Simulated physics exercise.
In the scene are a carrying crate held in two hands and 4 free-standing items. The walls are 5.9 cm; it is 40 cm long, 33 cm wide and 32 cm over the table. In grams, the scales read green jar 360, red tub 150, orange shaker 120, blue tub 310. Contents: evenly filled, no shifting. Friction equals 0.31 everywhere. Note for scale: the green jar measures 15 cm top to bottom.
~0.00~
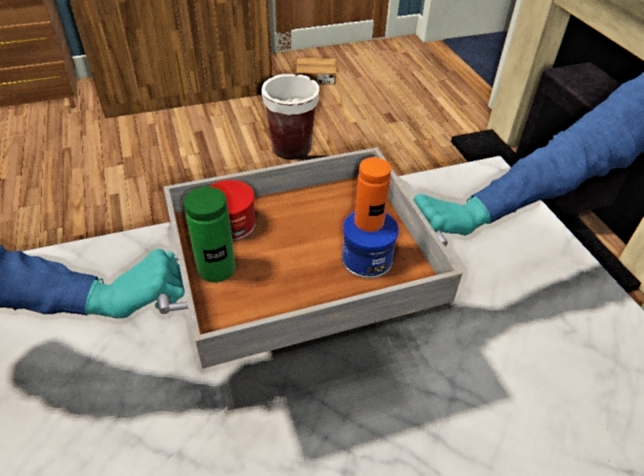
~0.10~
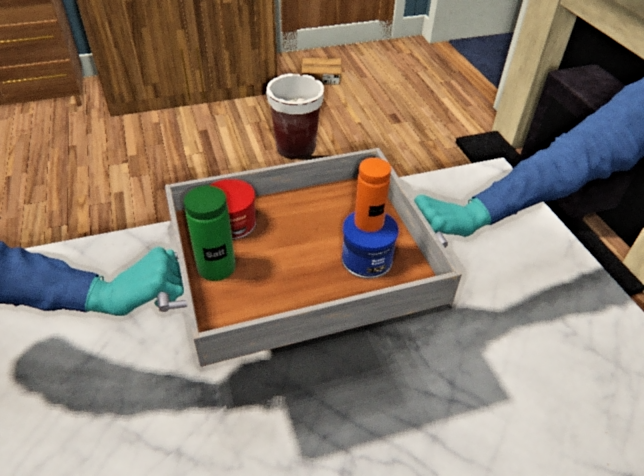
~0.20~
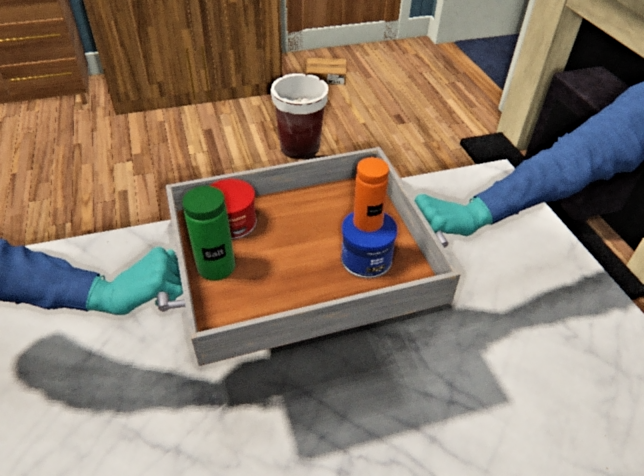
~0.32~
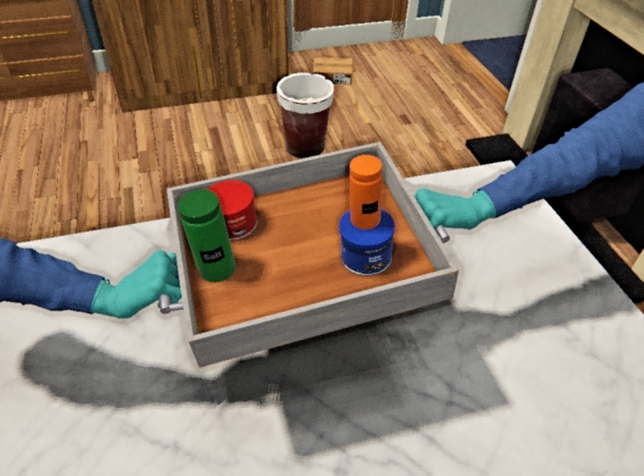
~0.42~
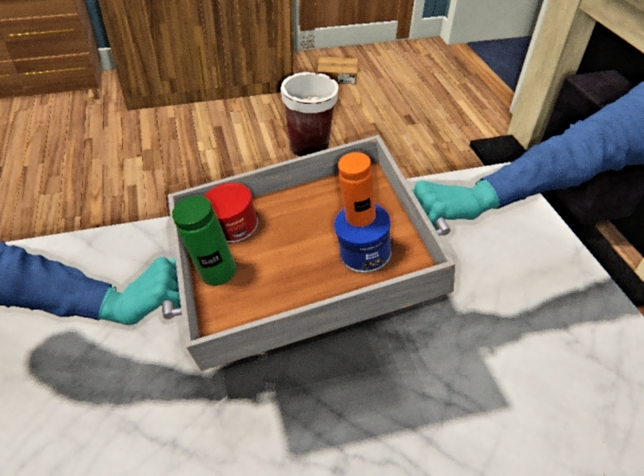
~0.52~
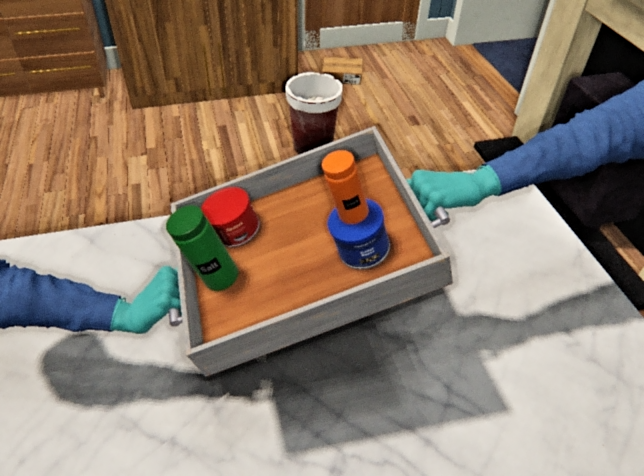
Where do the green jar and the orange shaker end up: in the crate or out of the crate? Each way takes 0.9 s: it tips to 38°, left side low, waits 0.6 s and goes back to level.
The green jar ends up in the crate, the orange shaker ends up out of the crate.
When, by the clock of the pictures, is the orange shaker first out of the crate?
1.1 s or so.
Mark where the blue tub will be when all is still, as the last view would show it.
Near (218, 287).
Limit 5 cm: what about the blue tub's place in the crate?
The blue tub moves off its spot.
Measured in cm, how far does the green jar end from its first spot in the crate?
2 cm.
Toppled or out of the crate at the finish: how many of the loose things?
The number is 1.
After 0.92 s, crate at 37°, left side down; orange shaker 4° off its base near (226, 249); green jar moved 2 cm near (201, 279); blue tub moved 14 cm.
After 1.12 s, crate at 38°, left side down; orange shaker now out of the crate; green jar moved 2 cm near (200, 272); blue tub moved 26 cm.
After 2.02 s, crate at 21°, left side down; green jar moved 2 cm near (194, 254); blue tub moved 26 cm; red tub moved 5 cm.
In the end (3.0 s), out of the crate, orange shaker; not toppled but over 5 cm from the start, blue tub; the other 2 under 5 cm from the start. In the last view, green jar near (199, 225).
